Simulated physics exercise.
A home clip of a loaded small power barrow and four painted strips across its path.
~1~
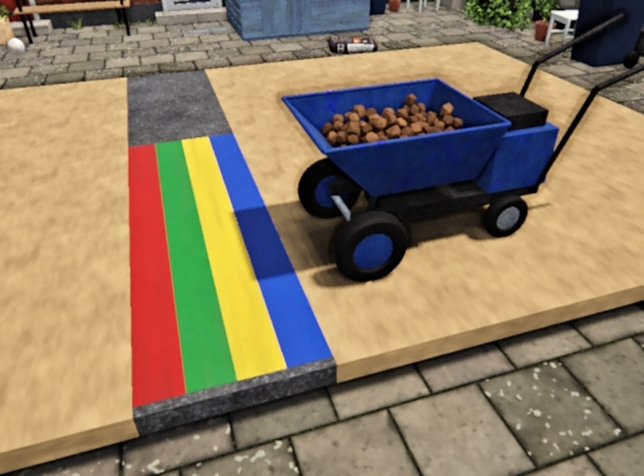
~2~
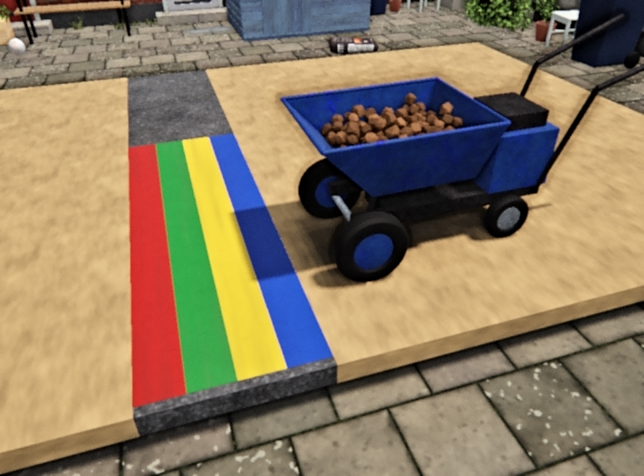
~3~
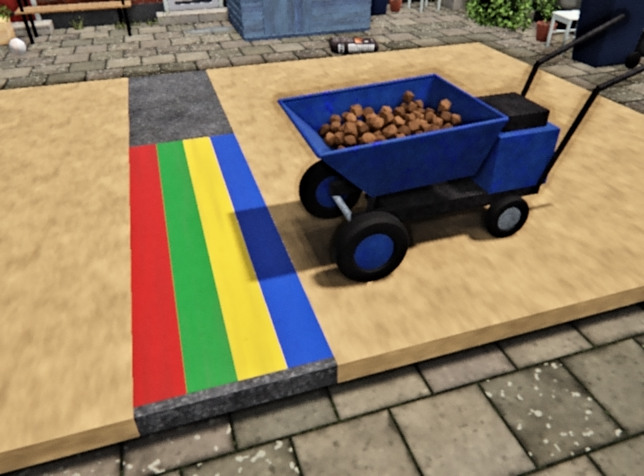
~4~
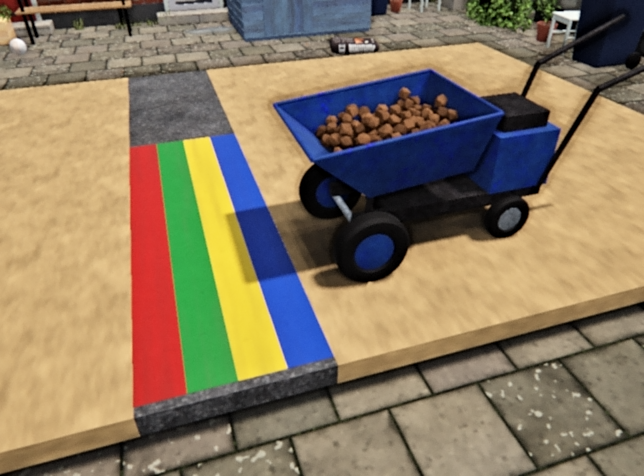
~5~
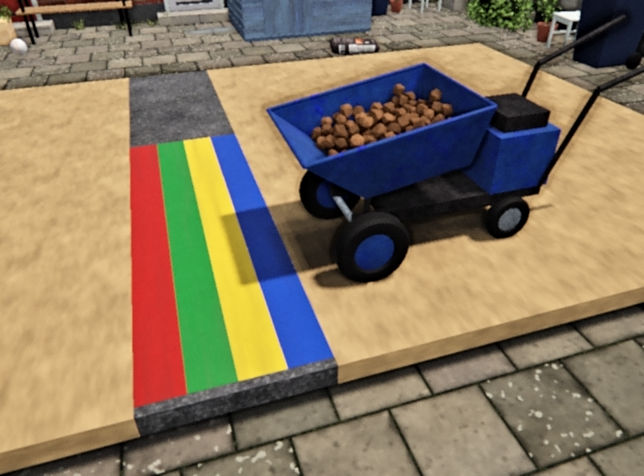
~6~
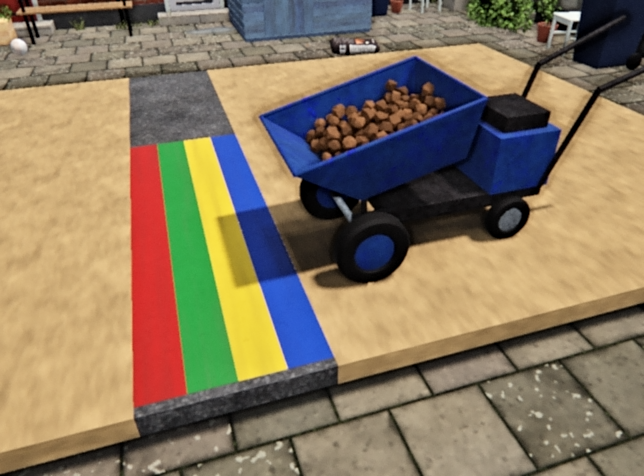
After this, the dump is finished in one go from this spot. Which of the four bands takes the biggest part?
The green one gets the largest share.
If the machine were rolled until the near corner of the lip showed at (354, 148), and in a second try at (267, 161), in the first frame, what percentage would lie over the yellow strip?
The first gives 30 %, the second 0 %.
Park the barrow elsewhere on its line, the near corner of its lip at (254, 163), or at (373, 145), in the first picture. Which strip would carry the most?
The first try: The red strip. The second: The yellow one.
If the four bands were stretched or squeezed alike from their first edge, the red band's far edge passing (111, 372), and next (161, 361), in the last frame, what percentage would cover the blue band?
The first gives 0 %, the second 0 %.
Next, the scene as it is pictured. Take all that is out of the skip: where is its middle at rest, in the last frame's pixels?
Close to (186, 274).
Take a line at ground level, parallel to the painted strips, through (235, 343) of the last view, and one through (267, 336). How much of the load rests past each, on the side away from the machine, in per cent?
The first gives 60 %, the second 80 %.
Soon, skip tipped steeply; all in the skip.
A while on, skip tipped right over; about two thirds in the skip; a small part over the yellow strip; about a quarter over the green strip; a stray few over the red strip.
Towards the end, skip tipped right over; about a quarter in the skip; about a quarter over the yellow strip; about a quarter over the green strip; about a quarter over the red strip; a small part off the paint.
Finally, skip tipped right over; about a quarter in the skip; none over the blue strip; about a quarter over the yellow strip; about a quarter over the green strip; about a quarter over the red strip; a small part off the paint.
